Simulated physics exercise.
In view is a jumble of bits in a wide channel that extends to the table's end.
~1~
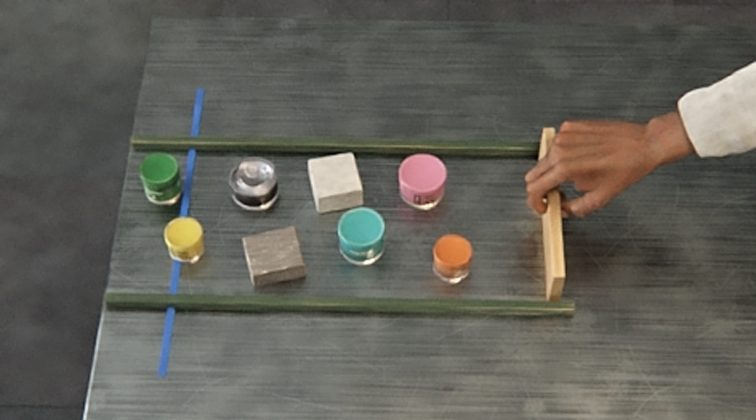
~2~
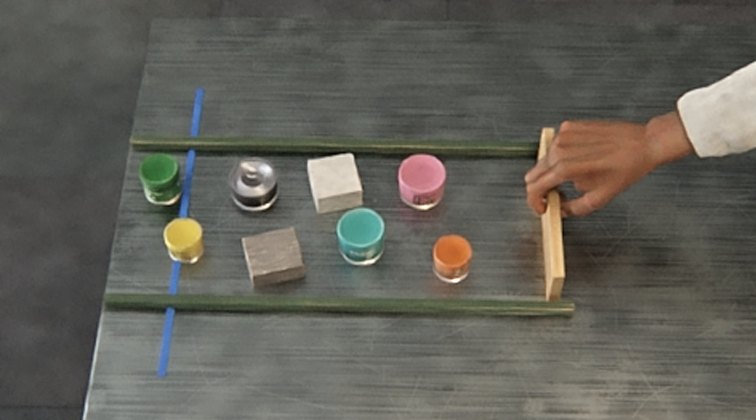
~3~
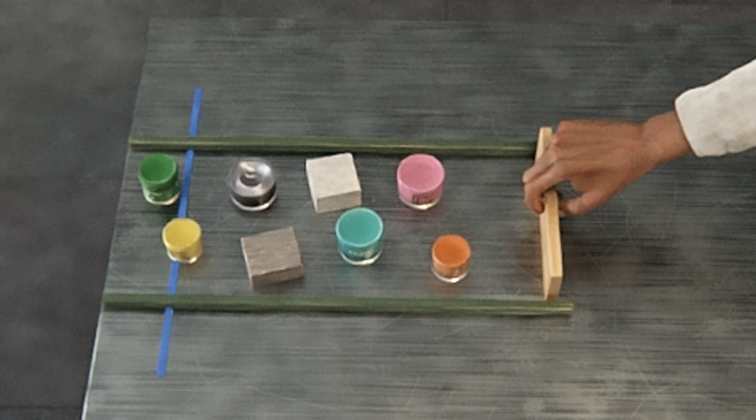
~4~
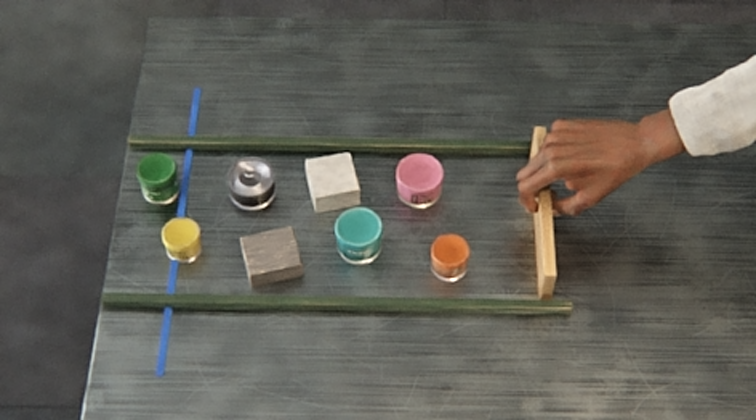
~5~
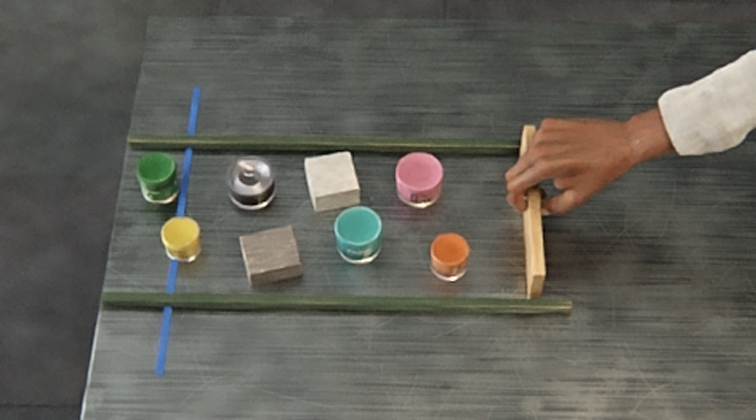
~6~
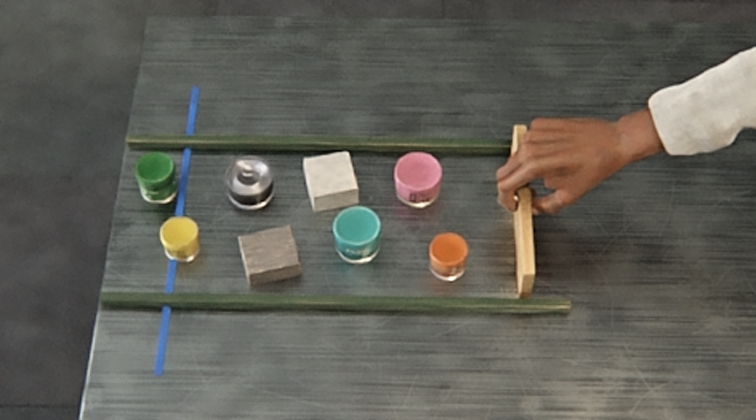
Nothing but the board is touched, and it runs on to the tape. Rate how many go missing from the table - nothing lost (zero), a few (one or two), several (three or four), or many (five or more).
Several, three or four.
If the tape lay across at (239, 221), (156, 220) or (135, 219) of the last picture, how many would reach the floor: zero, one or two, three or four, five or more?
Tape by tape, the falls would be: One or two, then at least five, then five or over.
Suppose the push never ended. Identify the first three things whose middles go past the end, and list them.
Sequence: Green tin, black pot, yellow pot.
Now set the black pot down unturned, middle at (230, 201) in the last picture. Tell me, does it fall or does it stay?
Placed like that, the black pot cannot stay.
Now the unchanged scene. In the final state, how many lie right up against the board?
The number is 3.
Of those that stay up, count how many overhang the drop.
Counting them gives 1.
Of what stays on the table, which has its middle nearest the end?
The grey block ends nearest.
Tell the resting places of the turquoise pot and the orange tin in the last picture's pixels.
One is at about (153, 218), the other at about (152, 261).
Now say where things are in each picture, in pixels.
In the first frame, green tin (161, 178); yellow pot (185, 240); black pot (254, 183); board (551, 213); tape (183, 221).
In the second frame, yellow pot (185, 240); board (551, 213).
In the third frame, black pot (253, 184); grey block (273, 257).
In the fourth frame, green tin (159, 179); white block (333, 182).
In the fifth frame, yellow pot (182, 239); pink pot (419, 180).
In the sixth frame, green tin (157, 178); yellow pot (181, 239); black pot (250, 182); board (523, 211); tape (178, 220).
Early on, none off yet; green tin at rest near (157, 178); yellow pot at rest near (181, 239); black pot at rest near (250, 182).
A while later, none off yet; green tin travelled about its own width near (126, 178); yellow pot moving near (172, 238); black pot travelled well along near (169, 183).
Finally, the number that fall off is three or four; lost, white block, black pot, yellow pot and green tin.
